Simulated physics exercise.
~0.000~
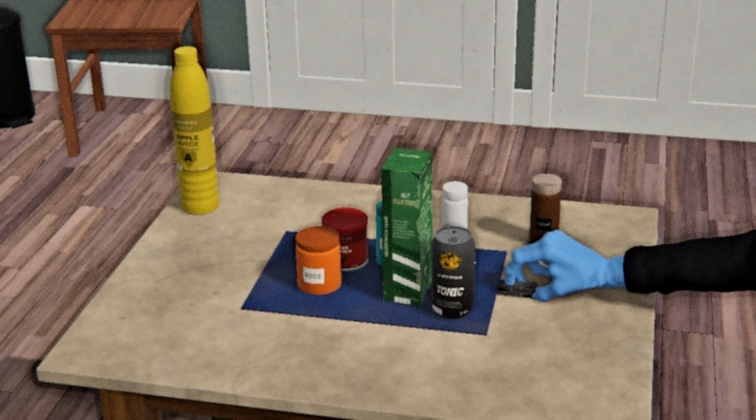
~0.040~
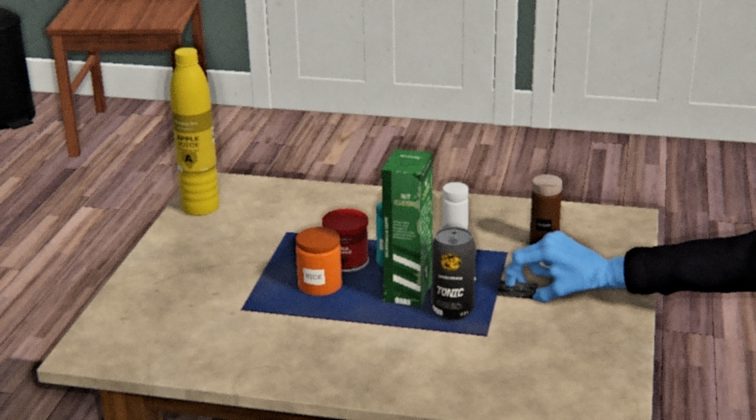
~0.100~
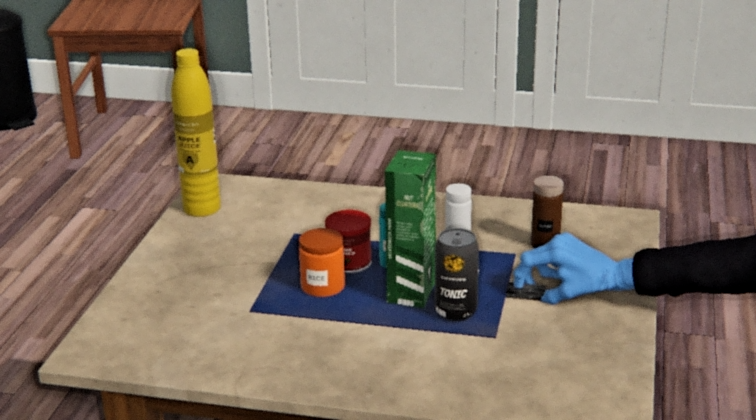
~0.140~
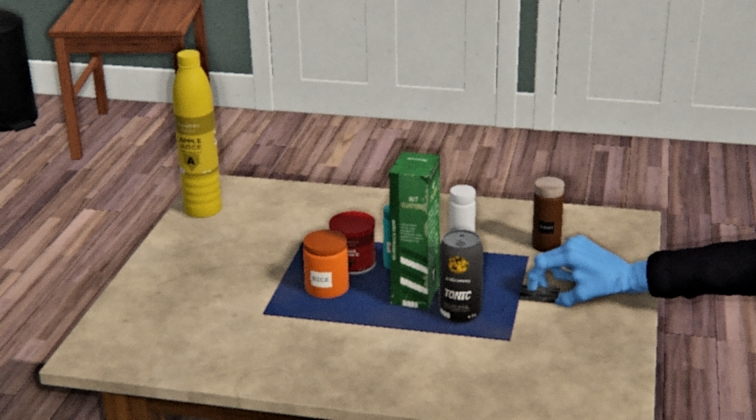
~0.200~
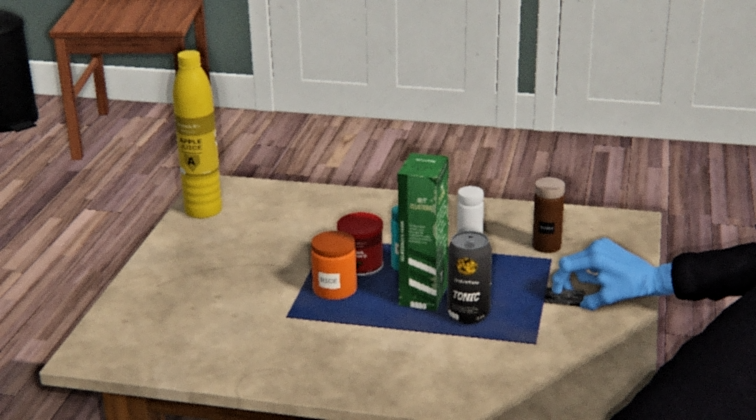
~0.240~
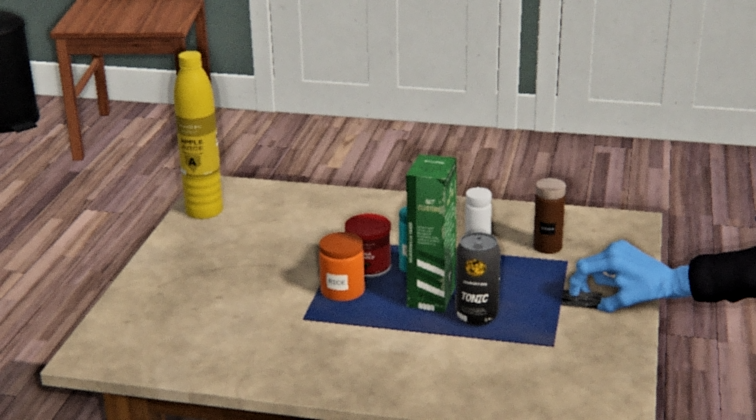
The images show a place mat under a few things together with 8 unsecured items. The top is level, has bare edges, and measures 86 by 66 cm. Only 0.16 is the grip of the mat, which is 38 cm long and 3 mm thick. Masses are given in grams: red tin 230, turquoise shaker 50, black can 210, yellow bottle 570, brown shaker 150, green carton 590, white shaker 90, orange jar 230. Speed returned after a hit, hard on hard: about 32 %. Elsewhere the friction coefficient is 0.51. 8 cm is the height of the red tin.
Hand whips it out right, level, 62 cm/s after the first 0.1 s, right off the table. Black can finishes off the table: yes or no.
Yes.
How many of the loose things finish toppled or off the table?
That gives 6.
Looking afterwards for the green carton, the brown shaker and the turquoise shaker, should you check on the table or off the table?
At the end the green carton leaves its base, the brown shaker remains on its base and the turquoise shaker leaves its base.
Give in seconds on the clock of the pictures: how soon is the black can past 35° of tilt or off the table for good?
At around 0.7 seconds on the pictures' clock.
By 0.54 s, 28 cm of pull; black can 19 cm from its spot near (584, 290); green carton 19 cm from its spot; orange jar 19 cm from its spot.
By 0.94 s, 53 cm of pull; turquoise shaker, black can, green carton and white shaker now off the table; orange jar 44 cm from its spot; red tin 44 cm from its spot.
By 1.24 s, 71 cm of pull; red tin and orange jar now off the table.
When it is over (2.0 s), off the table, red tin, turquoise shaker, black can, green carton, white shaker and orange jar; the other 2 within 6 cm of the start.
